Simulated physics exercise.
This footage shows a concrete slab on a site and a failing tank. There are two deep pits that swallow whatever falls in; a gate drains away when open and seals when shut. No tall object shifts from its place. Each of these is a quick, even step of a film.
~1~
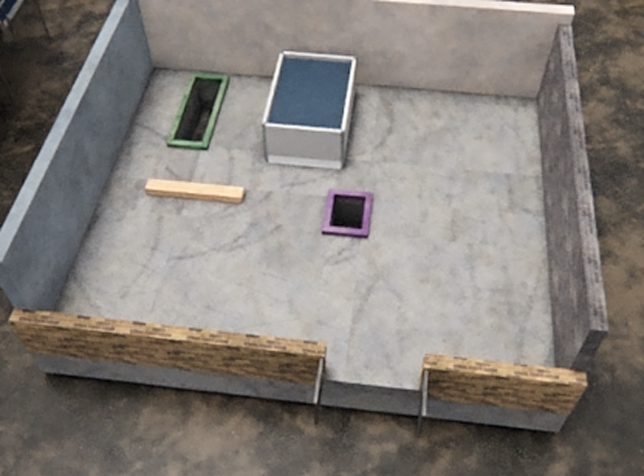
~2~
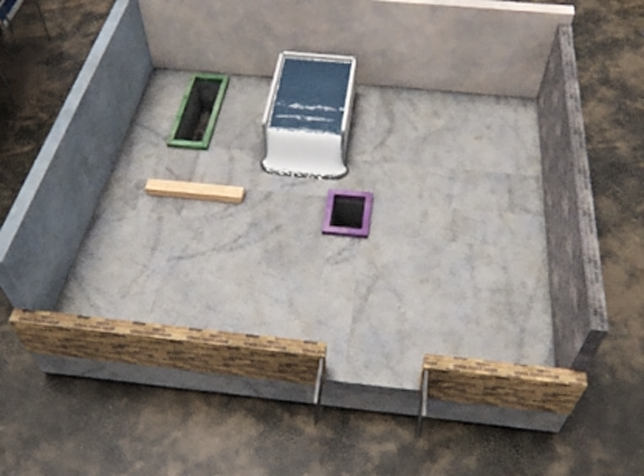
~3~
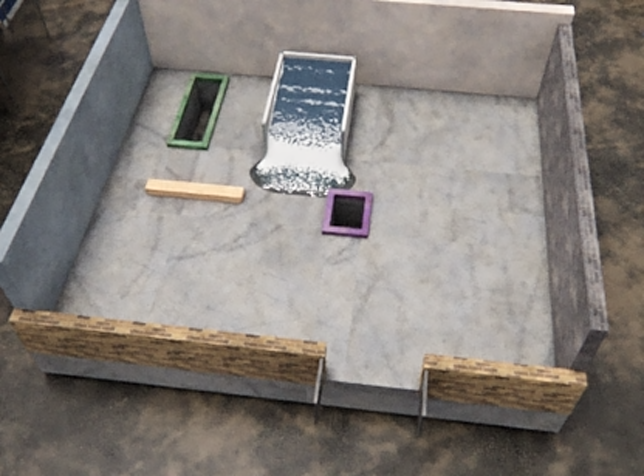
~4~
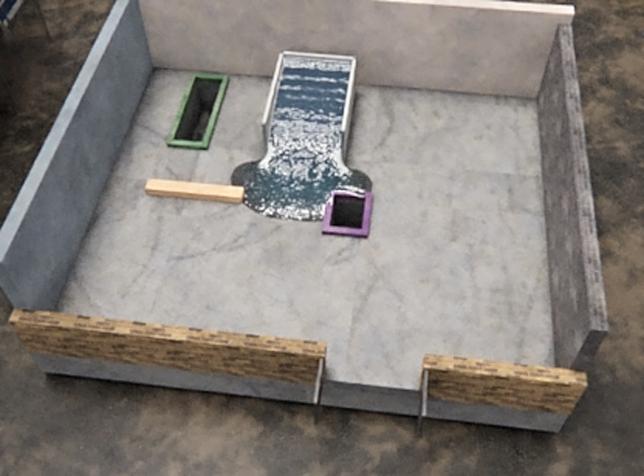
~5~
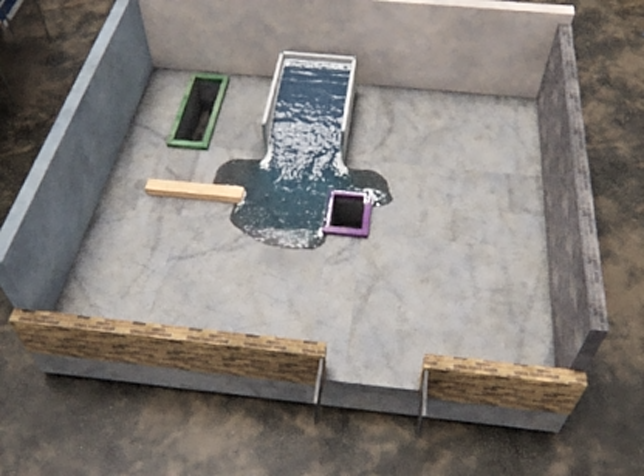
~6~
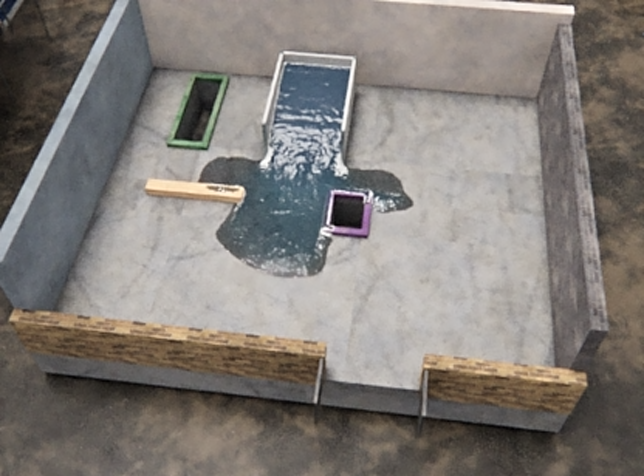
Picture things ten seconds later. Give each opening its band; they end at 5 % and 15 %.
Result: The gate carries off five to fifteen per cent, the green pit carries off beneath five per cent, the purple pit carries off five to fifteen per cent.
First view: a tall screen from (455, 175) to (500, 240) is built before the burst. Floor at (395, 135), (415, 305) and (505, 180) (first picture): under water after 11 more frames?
Running through them in order, the first comes out free from flooding, the second free from flooding and the last free from flooding.
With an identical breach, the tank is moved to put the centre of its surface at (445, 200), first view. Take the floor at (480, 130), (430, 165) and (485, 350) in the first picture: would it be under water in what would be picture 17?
In sequence: Unflooded, next unflooded, then inundated.
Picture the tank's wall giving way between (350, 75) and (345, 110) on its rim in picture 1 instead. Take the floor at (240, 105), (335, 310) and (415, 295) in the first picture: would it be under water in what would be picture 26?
Spot by spot: Unaffected, then unaffected, then unaffected.
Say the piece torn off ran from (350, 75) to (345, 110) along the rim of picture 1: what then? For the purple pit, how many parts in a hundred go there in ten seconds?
Purple: About 0 %.
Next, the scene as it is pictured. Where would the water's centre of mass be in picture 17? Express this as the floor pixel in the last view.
The water's centre sits above (278, 217).
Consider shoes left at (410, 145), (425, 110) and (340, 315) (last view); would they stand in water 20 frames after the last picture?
Taking them in the order given: Spared, then spared, then swamped.
A moment on, water covers 30 % of the floor; the gate 0 %, the green pit 0 %, the purple pit 5 %.
Next, water covers 40 % of the floor; the gate 1 %, the green pit 0 %, the purple pit 9 %.
Then, water covers 45 % of the floor; the gate 5 %, the green pit 0 %, the purple pit 10 %.
Later, water covers 65 % of the floor; the gate 8 %, the green pit 0 %, the purple pit 10 %.
In the end, water covers 80 % of the floor; the gate 10 %, the green pit 1 %, the purple pit 10 %.
